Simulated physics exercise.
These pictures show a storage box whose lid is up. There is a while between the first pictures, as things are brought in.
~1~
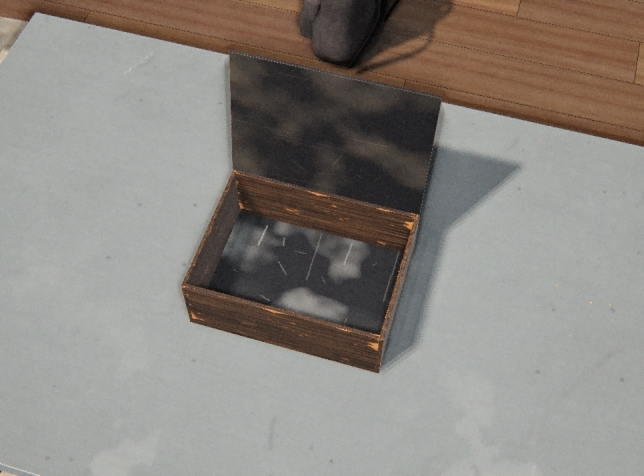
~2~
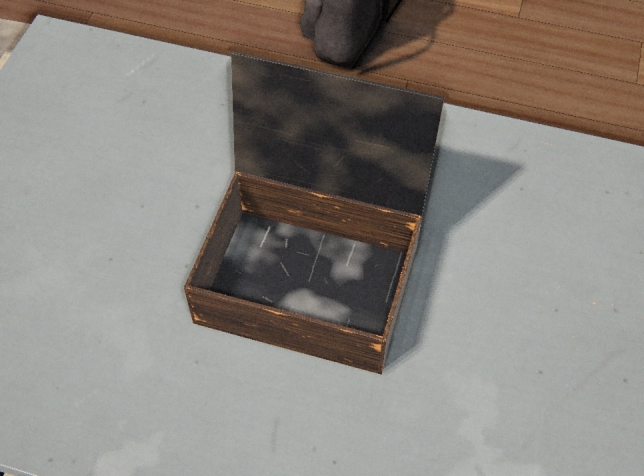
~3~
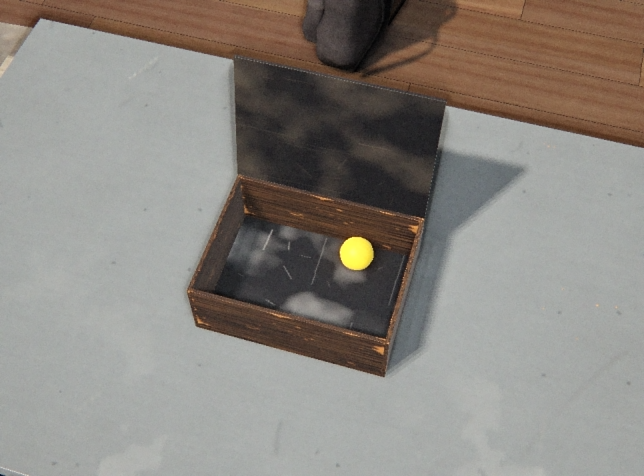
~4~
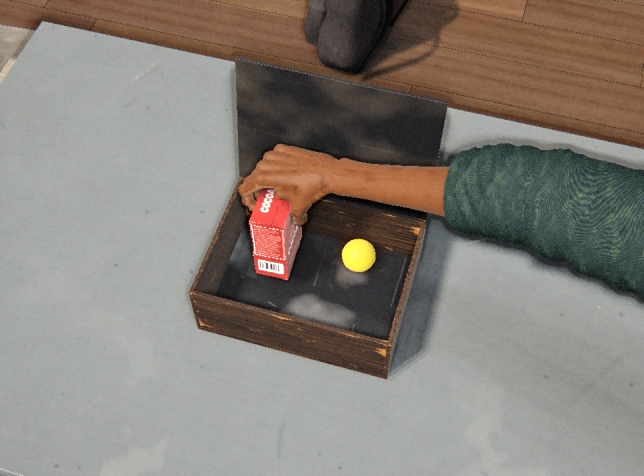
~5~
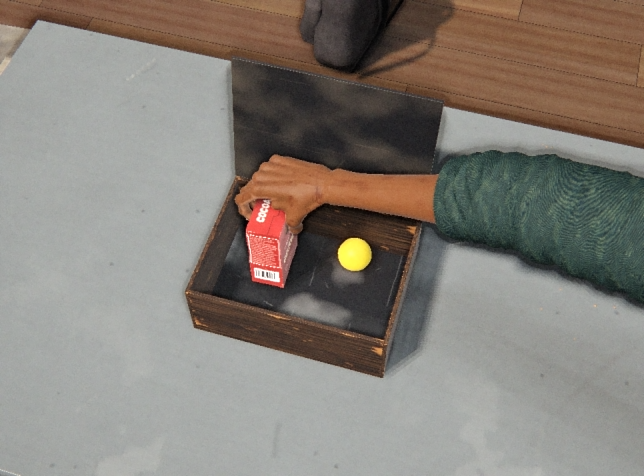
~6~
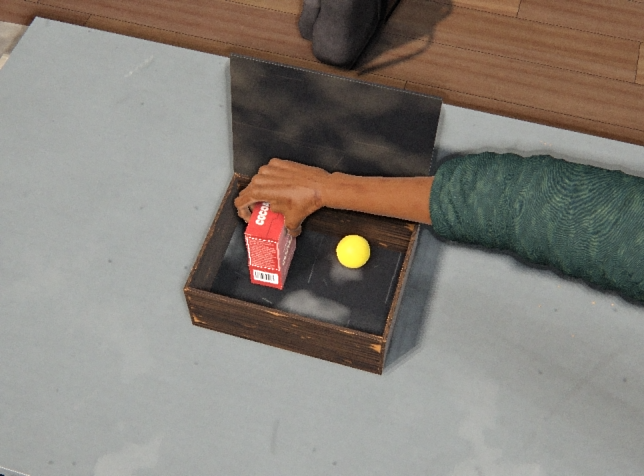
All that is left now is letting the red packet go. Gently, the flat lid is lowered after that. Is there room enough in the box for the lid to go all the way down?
No, there is not.
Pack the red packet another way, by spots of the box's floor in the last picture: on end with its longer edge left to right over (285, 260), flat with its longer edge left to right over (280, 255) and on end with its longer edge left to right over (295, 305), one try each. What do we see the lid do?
In order: Lid stays open, lid shuts, lid stays open.
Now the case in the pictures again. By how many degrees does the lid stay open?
Around 45 degrees.
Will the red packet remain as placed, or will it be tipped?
In the end, the red packet keeps its orientation.
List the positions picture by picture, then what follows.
The last thing is not in view yet, in the first picture.
The last thing is not in view yet, in the second picture.
The last thing is not in view yet; yellow lemon (357, 254), in the third picture.
On its way; red packet (277, 229); yellow lemon (359, 255), in the fourth picture.
On its way; red packet (273, 238); yellow lemon (355, 254), in the fifth picture.
Put in, still held; red packet (272, 240); yellow lemon (354, 252), in the sixth picture.
Then, 1.00 s later than the last frame, lid starting down.
Then, 1.30 s later than the last frame, lid 79° above the rim.
Then, 1.50 s later than the last frame, lid 66° above the rim.
Then, 1.70 s later than the last frame, lid 48° above the rim.
When it is over, lid 44° above the rim; both as before. End places, in pixels of the last picture, red packet near (272, 240).
